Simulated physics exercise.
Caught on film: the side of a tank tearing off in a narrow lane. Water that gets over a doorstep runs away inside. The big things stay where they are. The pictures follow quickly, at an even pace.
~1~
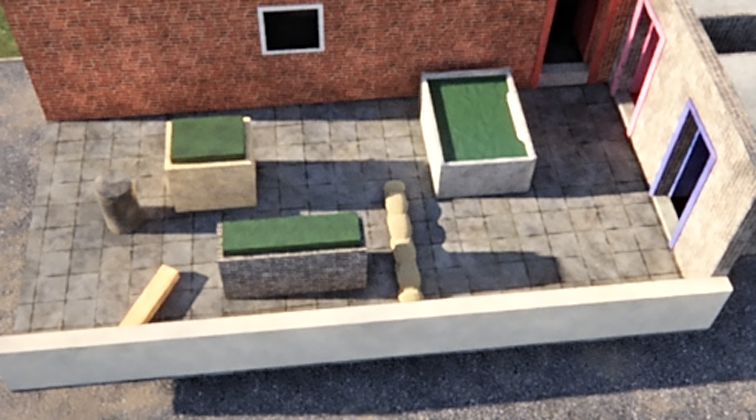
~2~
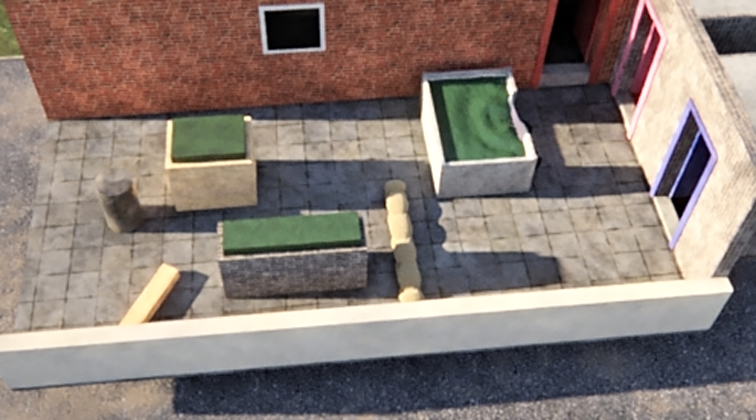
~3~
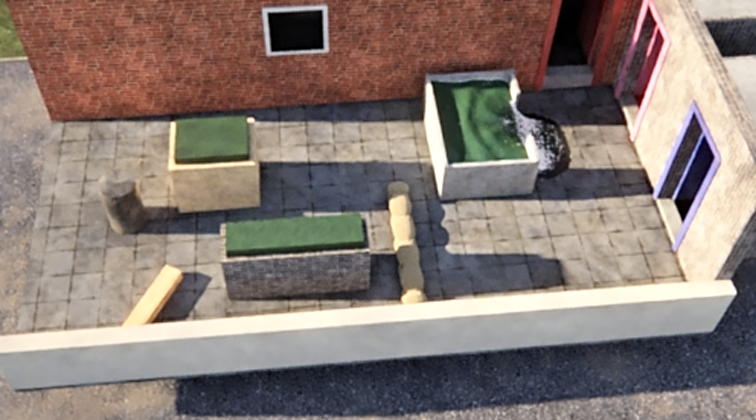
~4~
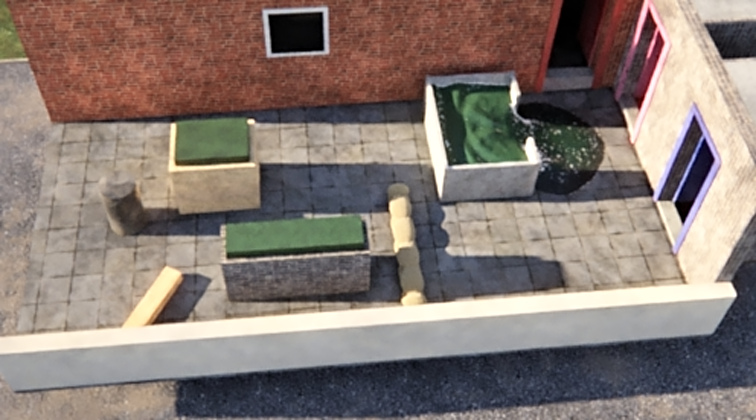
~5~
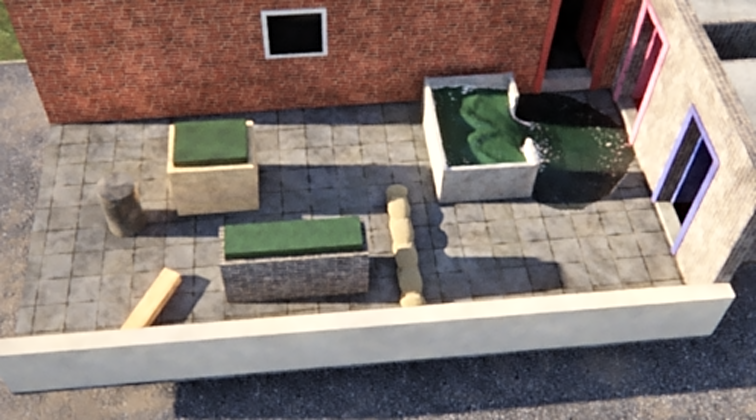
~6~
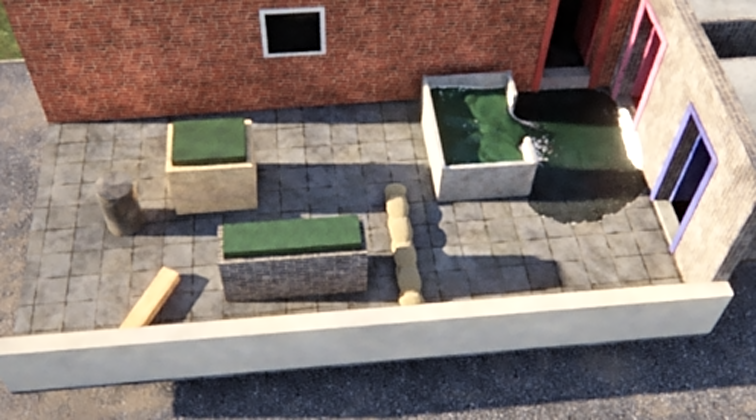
A paved yard is seen from high above, with a red brick wall behind, a pale low wall in front, and pink-framed and purple-framed openings at right. A white-walled tank of dark green water stands at upper right, near two green-topped blocks, a grey stump and tan pieces. The tank's right side gives way and dark water pours out, spreading across the paving to the right-hand wall while the view barely shifts.
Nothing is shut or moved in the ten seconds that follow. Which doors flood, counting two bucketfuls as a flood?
The red door admits no more than that; the pink door lets in a lot; the blue door lets in a lot.
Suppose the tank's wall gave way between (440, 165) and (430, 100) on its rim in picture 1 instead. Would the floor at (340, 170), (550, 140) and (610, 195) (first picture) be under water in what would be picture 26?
In turn: Covered, free of water, clear.
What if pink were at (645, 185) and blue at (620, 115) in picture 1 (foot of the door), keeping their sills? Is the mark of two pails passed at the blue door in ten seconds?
My reading: Blue is over.
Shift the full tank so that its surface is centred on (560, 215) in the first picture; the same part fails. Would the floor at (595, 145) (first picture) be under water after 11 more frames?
At that place: Flooded.
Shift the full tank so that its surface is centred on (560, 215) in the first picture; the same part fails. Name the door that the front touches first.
First comes the one in blue.
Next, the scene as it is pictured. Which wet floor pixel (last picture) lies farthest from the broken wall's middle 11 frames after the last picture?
Roughly at (687, 308).
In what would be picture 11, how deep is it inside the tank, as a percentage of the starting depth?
Roughly 58 per cent.
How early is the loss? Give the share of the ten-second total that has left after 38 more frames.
Near 95 in a hundred.
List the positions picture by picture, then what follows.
The first frame shows the tank at (476, 118) is whole and still.
In the second frame, water pours out at (515, 134) and has run to a hidden place.
In the third frame, water pours out at (517, 137) and has run to (565, 161).
In the fourth frame, the front is at (599, 144), out from the gap at (517, 140).
In the fifth frame, the front is at (634, 148), out from the gap at (516, 141).
In the sixth frame, the front is at (637, 120), out from the gap at (514, 139).
A moment on, water covers 15 % of the floor; the red door wet at the sill, nothing in, the pink door over two buckets in, the blue door under two buckets in.
Next, water covers 15 % of the floor; the red door wet at the sill, nothing in, the pink door far over two buckets in, the blue door over two buckets in.
Then, water covers 25 % of the floor; the red door wet at the sill, nothing in, the pink door far over two buckets in, the blue door over two buckets in.
Later, water covers 45 % of the floor; the red door wet at the sill, nothing in, the pink door far over two buckets in, the blue door over two buckets in.
In the end, water covers 65 % of the floor; the red door wet at the sill, nothing in, the pink door far over two buckets in, the blue door over two buckets in.
